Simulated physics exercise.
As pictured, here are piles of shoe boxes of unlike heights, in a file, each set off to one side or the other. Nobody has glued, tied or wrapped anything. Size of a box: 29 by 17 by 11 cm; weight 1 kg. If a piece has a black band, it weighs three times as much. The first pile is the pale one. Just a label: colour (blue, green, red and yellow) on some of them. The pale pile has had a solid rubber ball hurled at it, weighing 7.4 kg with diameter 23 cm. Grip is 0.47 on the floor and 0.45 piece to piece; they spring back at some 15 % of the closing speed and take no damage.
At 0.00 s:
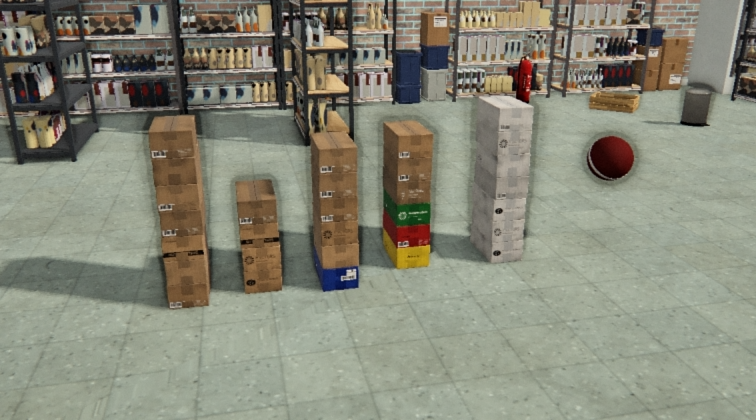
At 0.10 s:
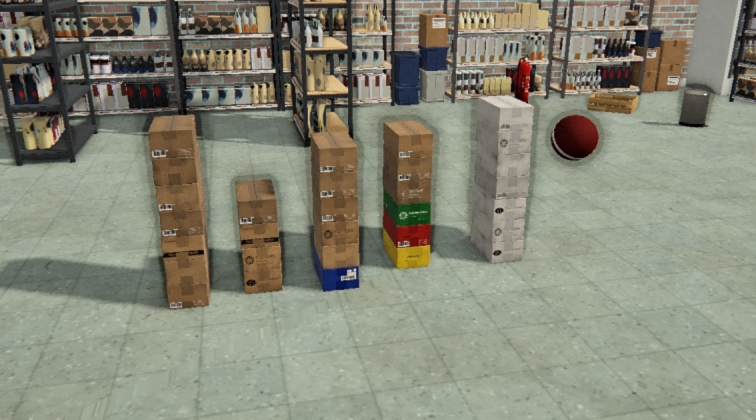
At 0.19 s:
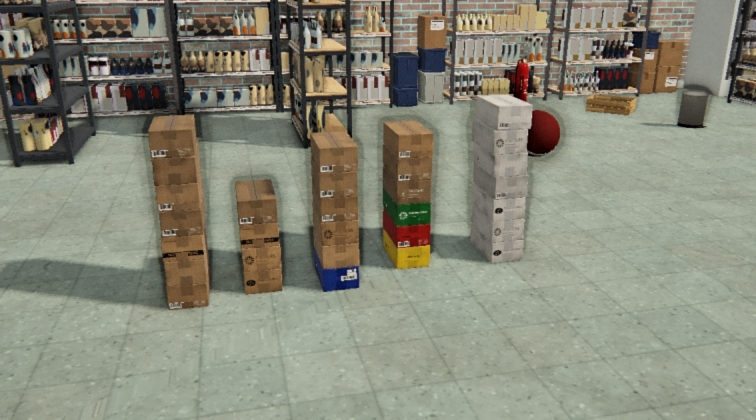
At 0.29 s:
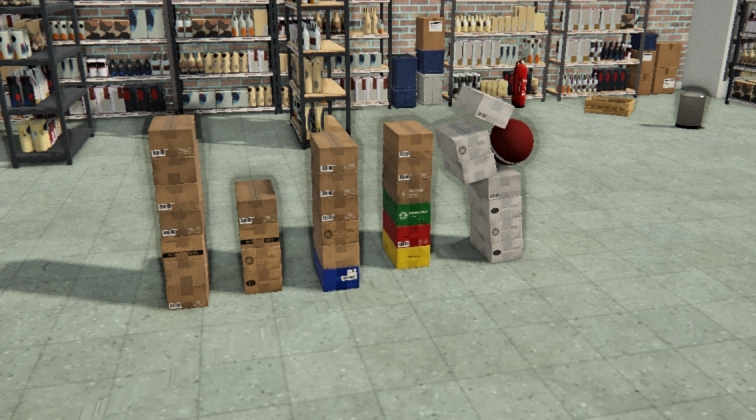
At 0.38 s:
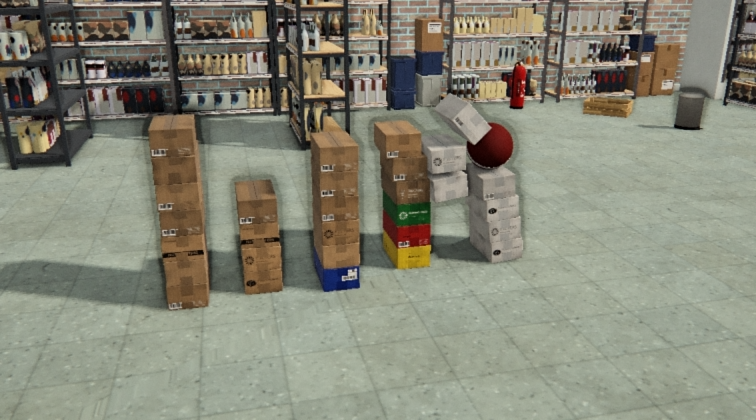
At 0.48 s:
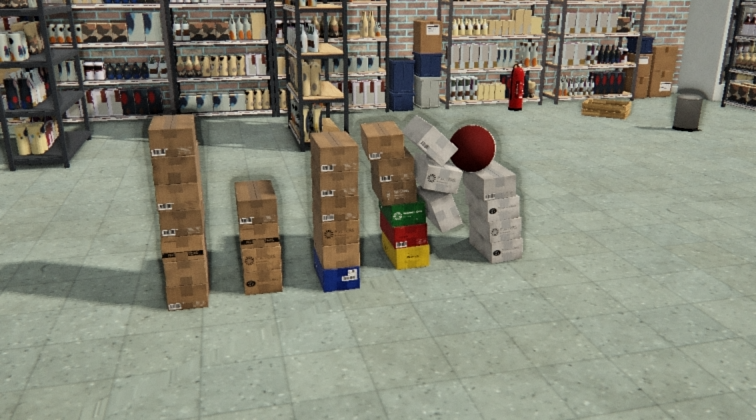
The white stack's upper boxes topple left into the next stack after a red ball hits.
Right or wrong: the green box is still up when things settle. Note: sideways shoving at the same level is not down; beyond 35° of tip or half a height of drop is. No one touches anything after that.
Wrong, it comes down.
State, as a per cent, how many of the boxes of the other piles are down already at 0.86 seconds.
0 %.
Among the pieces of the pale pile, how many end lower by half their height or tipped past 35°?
6 pieces.
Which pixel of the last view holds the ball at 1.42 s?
(478, 217) or so.
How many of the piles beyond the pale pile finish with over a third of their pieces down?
That would be 2 of them.
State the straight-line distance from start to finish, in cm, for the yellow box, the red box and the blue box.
Net displacement, roughly: Yellow ~ 5 cm, red ~ 20 cm, blue ~ 5 cm.
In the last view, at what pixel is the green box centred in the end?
Roughly at (346, 228).
Around 0.86 s, 3 of the pale pile down; none of the 23 other boxes down, 12 disturbed; green box tipped 25°; red box tipped 25°.
Around 1.42 s, 3 of the pale pile down; 6 of the 23 other boxes down; green box tipped 61°, 12 cm lower; red box tipped 61°, 7 cm lower.
Finally (3.8 s), 6 of the pale pile down; 11 of the 23 other boxes down; green box tipped 64°, 12 cm lower; red box tipped 65°, 7 cm lower; blue box tipped 36°. Seen by the last camera, middles, green box near (346, 229), red box near (366, 240).
